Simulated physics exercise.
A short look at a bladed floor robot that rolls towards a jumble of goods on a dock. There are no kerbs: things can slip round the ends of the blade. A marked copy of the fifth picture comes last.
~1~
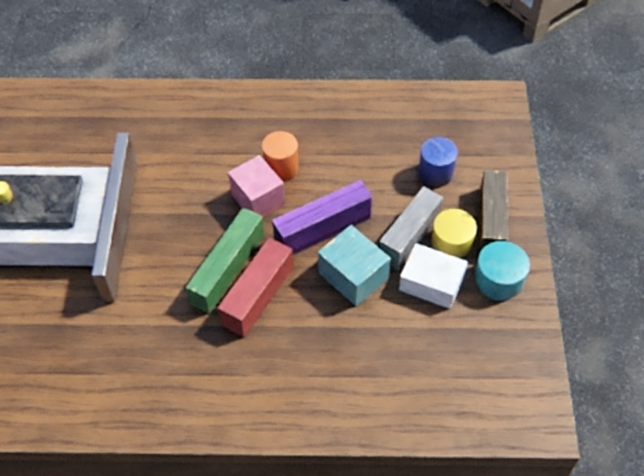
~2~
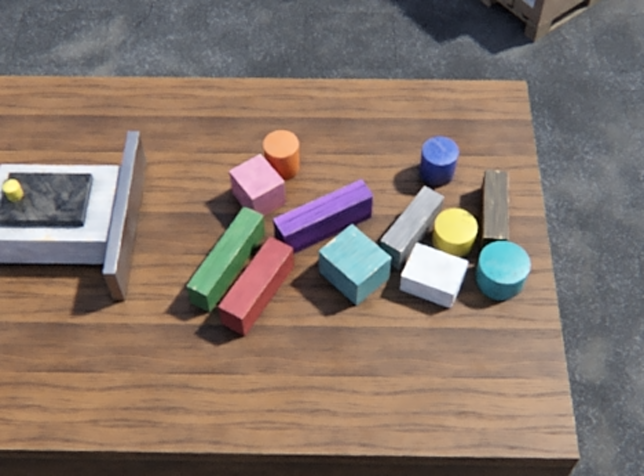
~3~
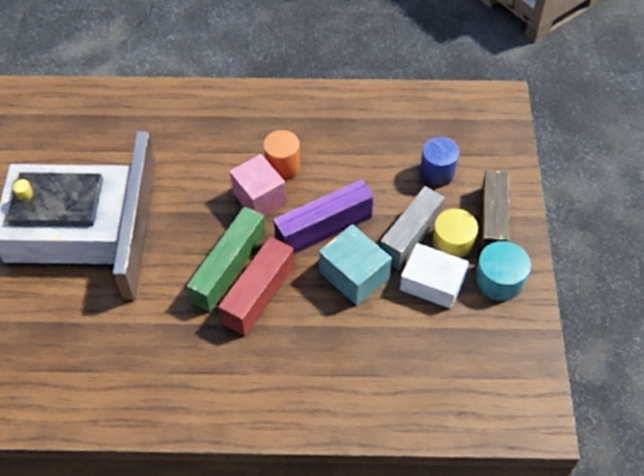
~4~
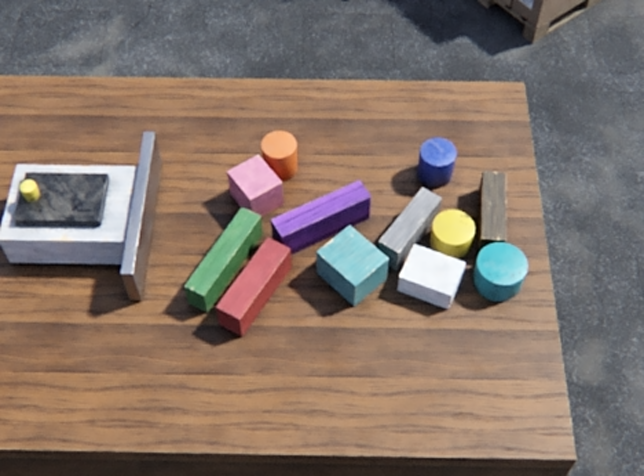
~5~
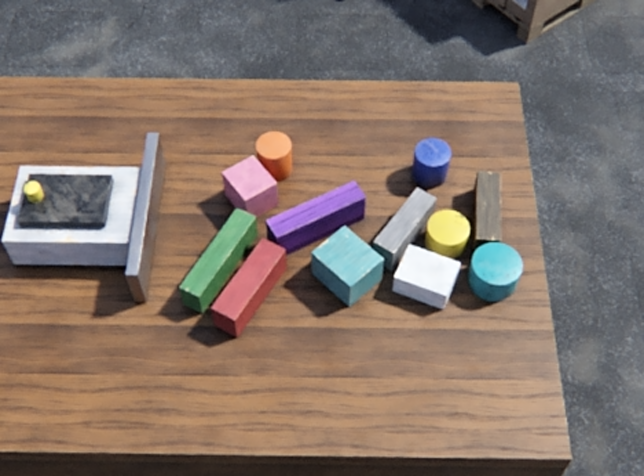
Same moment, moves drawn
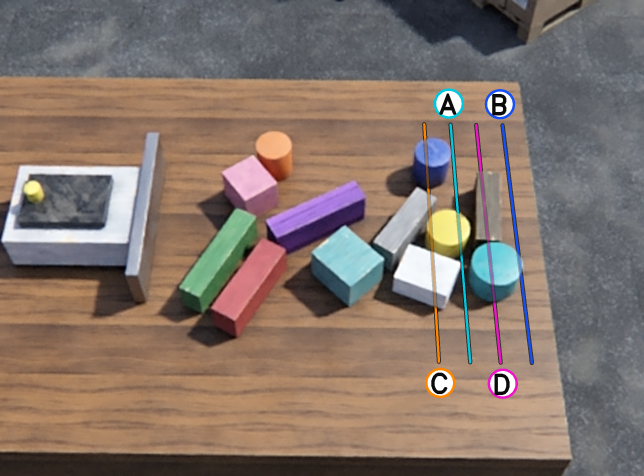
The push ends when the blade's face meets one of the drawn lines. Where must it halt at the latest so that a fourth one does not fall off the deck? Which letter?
The farthest such stop is C.
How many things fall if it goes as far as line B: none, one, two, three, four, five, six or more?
Six or more.
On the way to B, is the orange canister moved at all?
Yes.
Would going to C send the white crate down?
Yes.
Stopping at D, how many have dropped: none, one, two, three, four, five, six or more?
In all, six or more.
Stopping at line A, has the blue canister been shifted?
Yes.
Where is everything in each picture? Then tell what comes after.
Turquoise crate (354, 266); orange canister (281, 157); black bar (493, 213), in the first picture.
Robot (52, 198); yellow canister (454, 234), in the second picture.
Robot (62, 198); purple stick (324, 219), in the third picture.
Robot (69, 198); green bar (225, 259), in the fourth picture.
Robot (73, 199); white crate (426, 277); pink crate (250, 189); turquoise canister (495, 272), in the fifth picture.
On the marked copy, A at (460, 233); B at (516, 234); C at (431, 233); D at (487, 234).
Taking C. A third of the way, robot (177, 201); red bar (287, 291); pink crate (278, 193).
Two thirds of the way, robot (280, 202); turquoise canister (532, 274); black bar (492, 214).
When it is over, robot (360, 203); turquoise canister over the edge; white crate over the edge; two fallen.
As for the rest, A drops four; B drops nine; D drops seven.
